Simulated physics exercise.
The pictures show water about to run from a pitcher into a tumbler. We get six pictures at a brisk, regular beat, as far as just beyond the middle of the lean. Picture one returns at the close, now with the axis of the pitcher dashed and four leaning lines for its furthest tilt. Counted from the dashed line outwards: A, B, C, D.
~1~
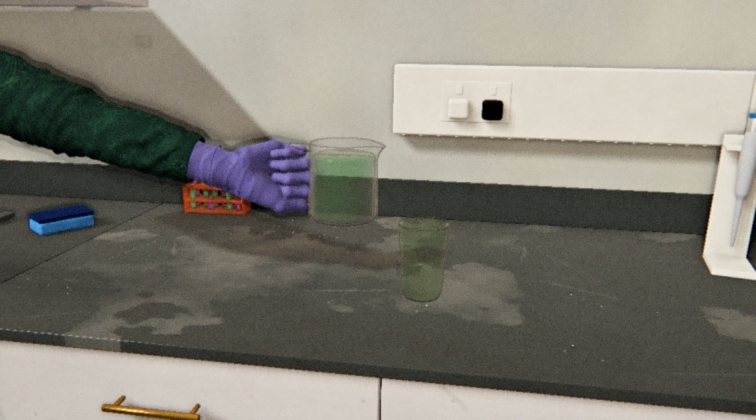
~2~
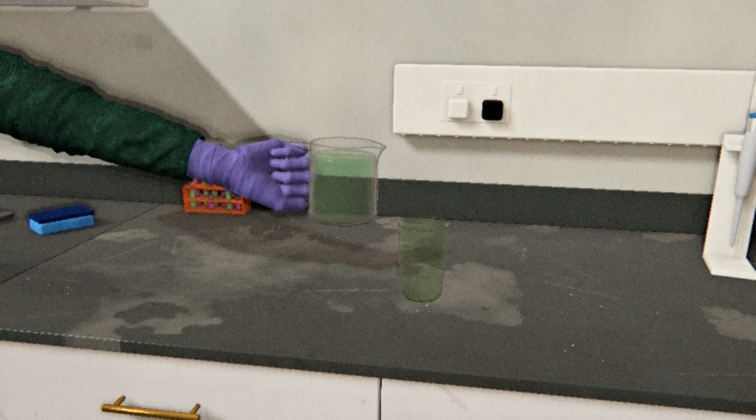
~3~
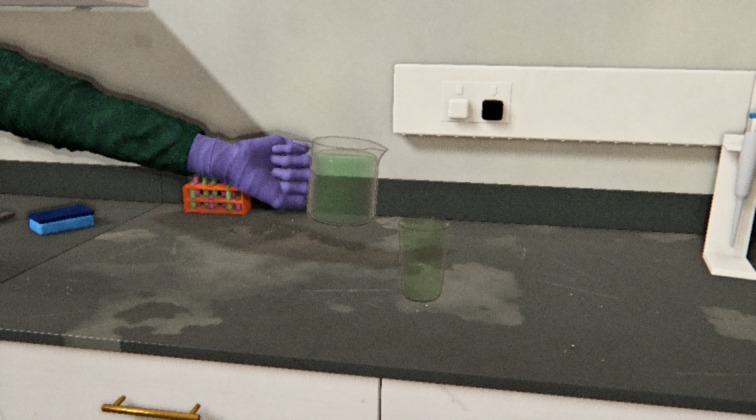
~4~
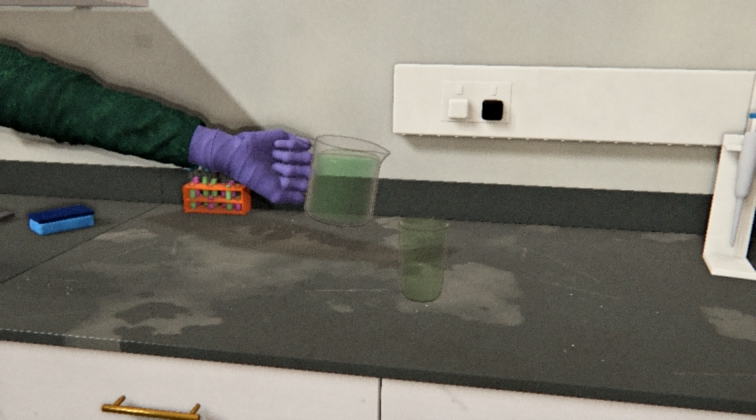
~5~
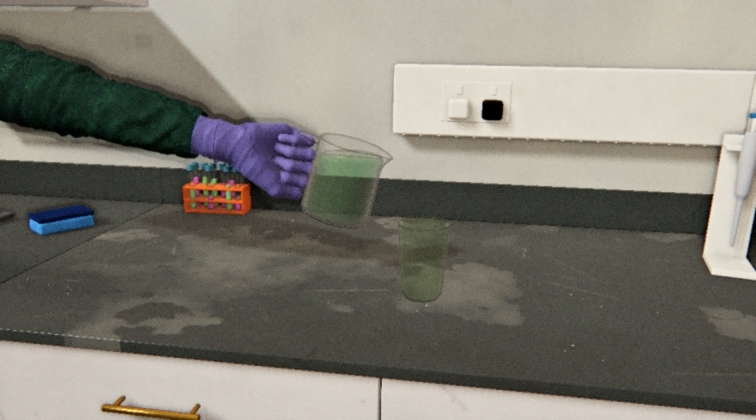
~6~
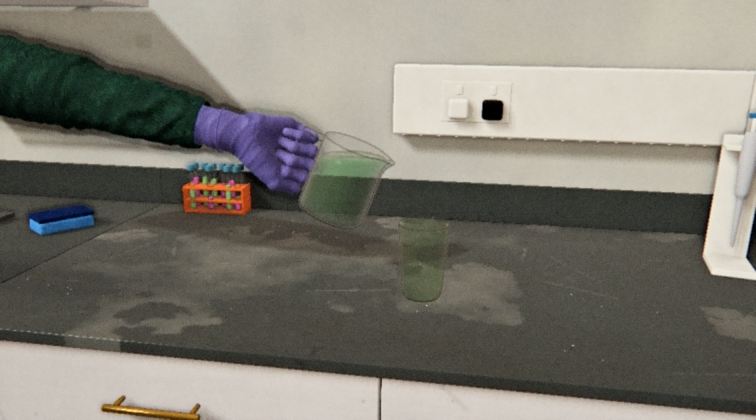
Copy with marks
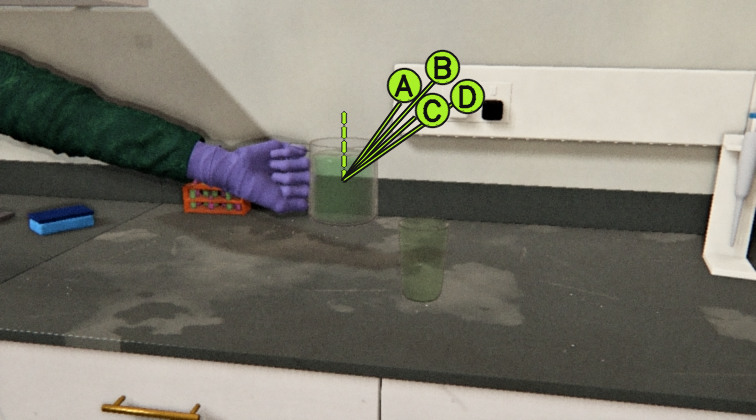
A purple-gloved hand held a clear container of green liquid upright above a dark, stained counter, then gradually tilted it to the right near a greenish glass, with nothing coming out.
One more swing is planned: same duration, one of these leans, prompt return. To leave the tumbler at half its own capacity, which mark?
D beats the others.
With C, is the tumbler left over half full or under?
Under.
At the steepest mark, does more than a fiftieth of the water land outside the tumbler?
No, it does not.
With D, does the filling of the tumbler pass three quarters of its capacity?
No, it does not.
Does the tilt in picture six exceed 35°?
No.
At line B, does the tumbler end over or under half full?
Under half.
On the marked copy, A at (399, 103); B at (433, 82); C at (414, 117); D at (452, 104).
If A is chosen, the tumbler ends with about 18 % of what it can hold.
If B is chosen, the tumbler ends with about 27 % of what it can hold.
If C is chosen, the tumbler ends with about 37 % of what it can hold.
If D is chosen, the tumbler ends with about 49 % of what it can hold.
